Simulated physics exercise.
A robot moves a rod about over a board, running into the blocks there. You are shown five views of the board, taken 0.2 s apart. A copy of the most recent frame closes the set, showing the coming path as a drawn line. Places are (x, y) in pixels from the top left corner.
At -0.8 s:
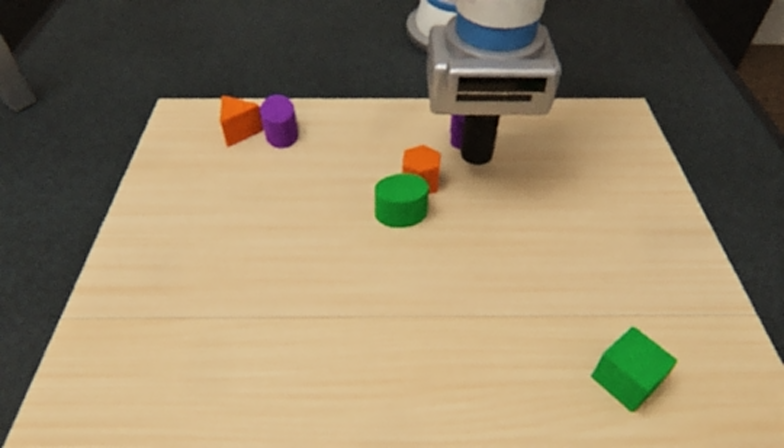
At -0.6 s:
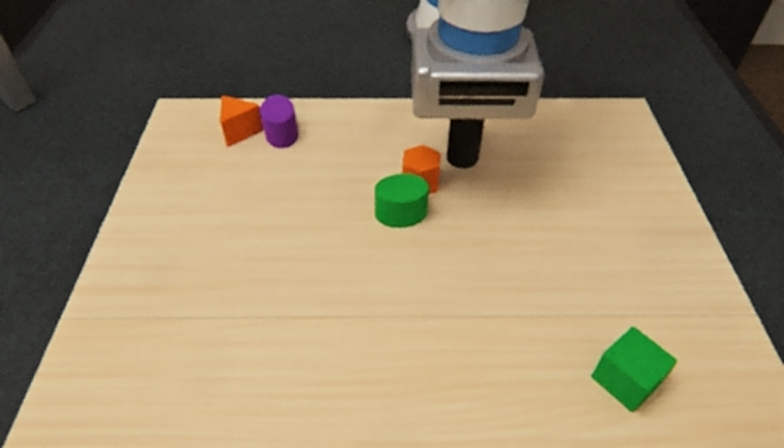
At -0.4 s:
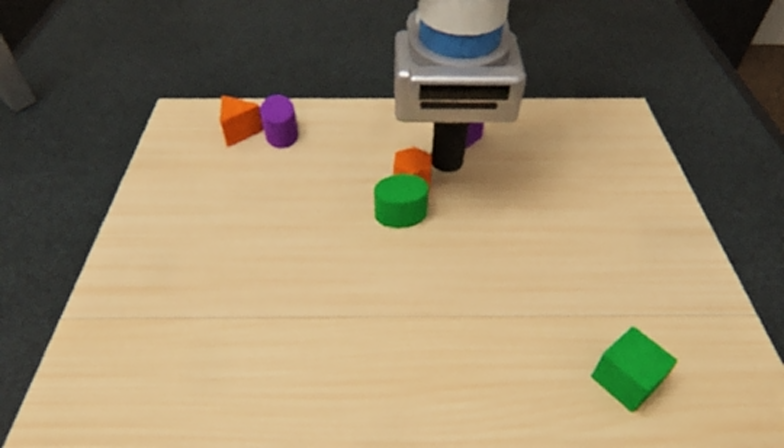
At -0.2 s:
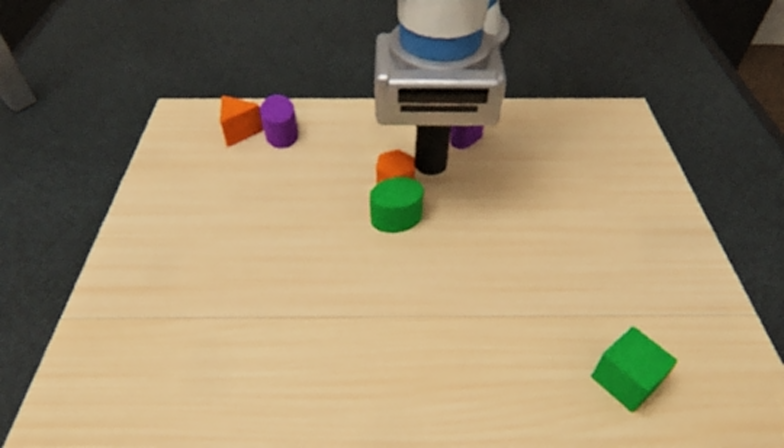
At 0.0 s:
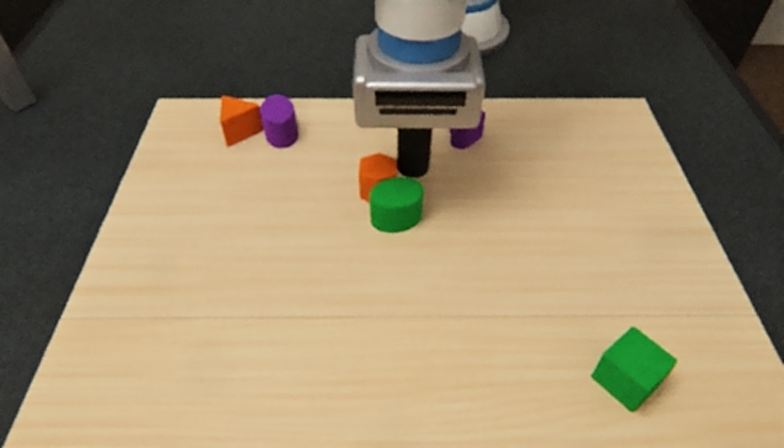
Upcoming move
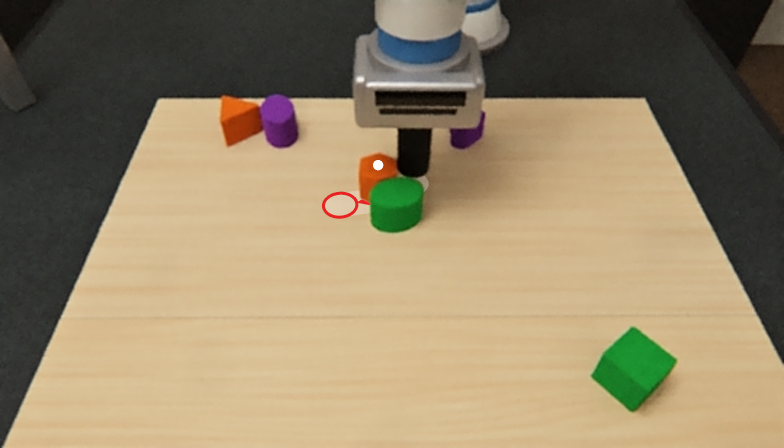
To begin with, a robot's black rod stands at the back of a wooden board, right of an orange hexagonal block and a green oval one, and moves left. It pushes the orange block leftward behind the green one, which shifts very slightly, while the other blocks stay still.
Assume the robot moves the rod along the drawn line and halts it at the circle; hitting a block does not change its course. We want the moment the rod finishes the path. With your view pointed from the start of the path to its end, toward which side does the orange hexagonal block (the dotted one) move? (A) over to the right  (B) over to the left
Choice A: Over to the right.
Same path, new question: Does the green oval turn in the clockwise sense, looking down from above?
Final answer: No.
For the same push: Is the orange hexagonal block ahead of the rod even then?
Short answer: Yes.
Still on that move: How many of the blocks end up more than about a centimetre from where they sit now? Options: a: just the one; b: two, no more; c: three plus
My pick is b.
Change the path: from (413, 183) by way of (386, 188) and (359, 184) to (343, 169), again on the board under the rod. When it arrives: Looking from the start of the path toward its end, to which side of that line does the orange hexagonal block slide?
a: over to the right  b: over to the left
That would be b.
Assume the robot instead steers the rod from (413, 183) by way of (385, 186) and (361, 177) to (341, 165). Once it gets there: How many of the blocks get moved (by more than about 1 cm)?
It looks like one block will be pushed more than about 1 cm.
The line goes from (413, 183) over (380, 199) to (340, 205); the dot is on the orange hexagonal block.
On the path given first. Halfway along, rod (380, 183); orange hexagonal block (341, 175), turned 25° clockwise; green oval (387, 201), turned 30° anticlockwise.
At the end, rod (339, 189); orange hexagonal block (300, 176), turned 45° clockwise; green oval (387, 201), turned 30° anticlockwise; purple heart block unmoved.
